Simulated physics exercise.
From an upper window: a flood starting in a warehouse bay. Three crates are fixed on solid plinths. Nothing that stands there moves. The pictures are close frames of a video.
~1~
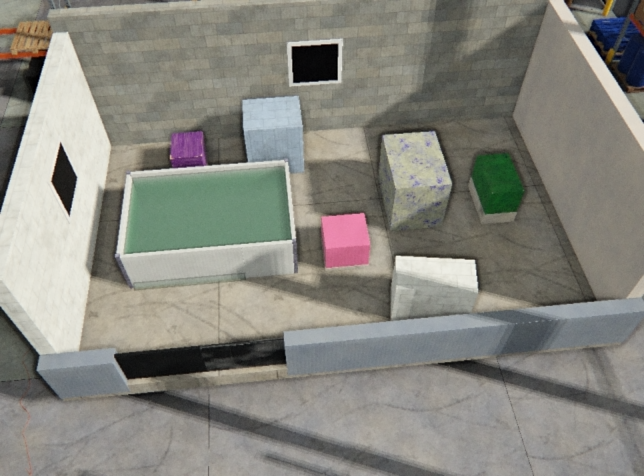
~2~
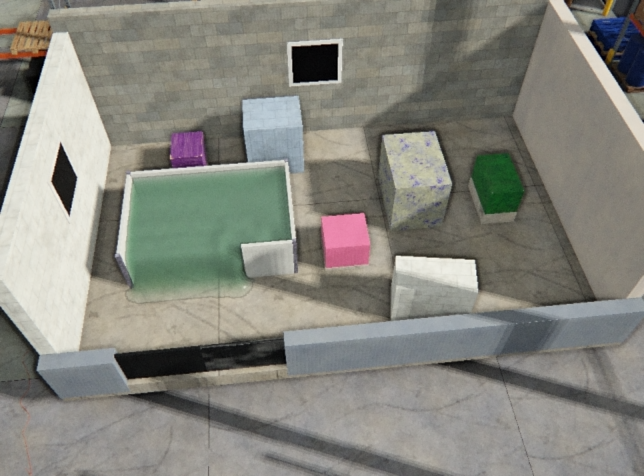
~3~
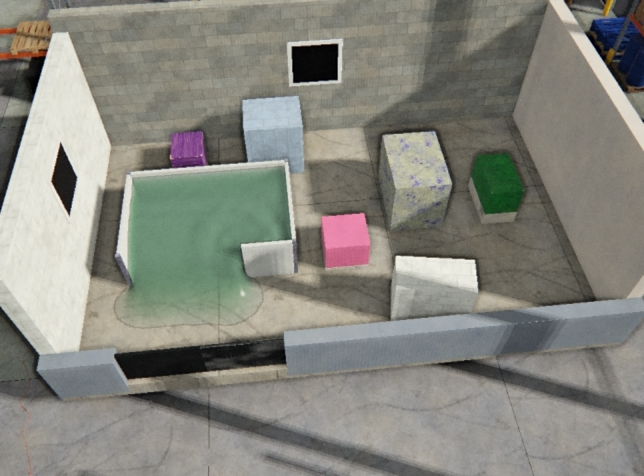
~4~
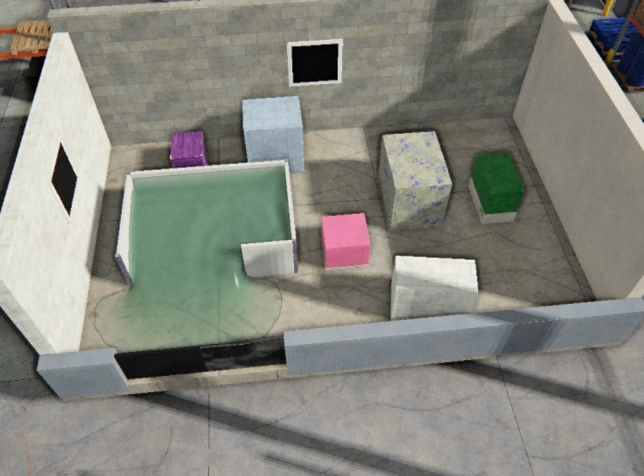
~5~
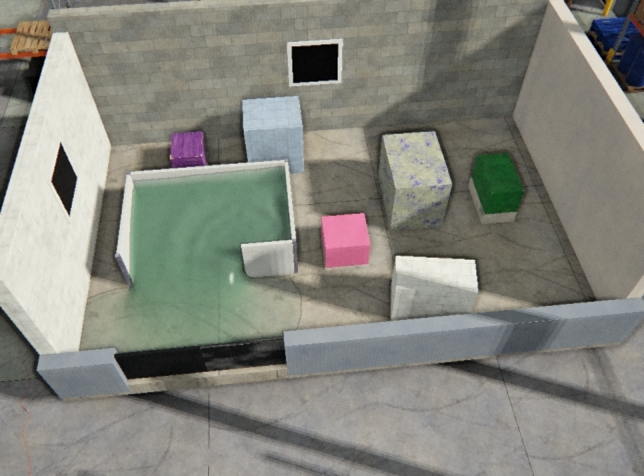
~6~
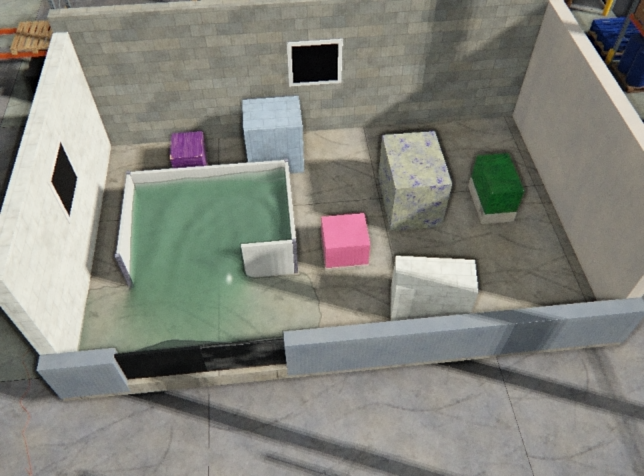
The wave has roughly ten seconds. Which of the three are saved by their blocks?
In the end: The pink crate is wetted; the purple crate is wetted; the green crate escapes dry.
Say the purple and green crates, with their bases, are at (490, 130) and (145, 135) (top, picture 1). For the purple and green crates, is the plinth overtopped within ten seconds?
My reading: Purple is wetted; green is topped.
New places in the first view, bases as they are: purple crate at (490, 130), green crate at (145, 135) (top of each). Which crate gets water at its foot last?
That is the crate marked purple.
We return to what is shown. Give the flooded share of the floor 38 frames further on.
Roughly 100 per cent.
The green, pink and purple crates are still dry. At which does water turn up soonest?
The pink-painted one.
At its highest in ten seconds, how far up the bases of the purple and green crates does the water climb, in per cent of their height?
Near 360 and 60 in a hundred.
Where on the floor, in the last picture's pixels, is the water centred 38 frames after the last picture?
I would point to (294, 245).
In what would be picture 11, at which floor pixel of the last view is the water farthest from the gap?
Roughly at (416, 342).
A moment on, water covers 20 % of the floor; the pink crate water round its plinth, the purple crate not reached, the green crate not reached.
Next, water covers 35 % of the floor; the pink crate water round its plinth, the purple crate not reached, the green crate not reached.
Then, water covers 65 % of the floor; the pink crate water round its plinth, the purple crate water round its plinth, the green crate water round its plinth.
Later, water covers 100 % of the floor; the pink crate water round its plinth, the purple crate water round its plinth, the green crate water round its plinth.
In the end, water covers 100 % of the floor; the pink crate was topped, the purple crate was topped, the green crate stayed above the water.
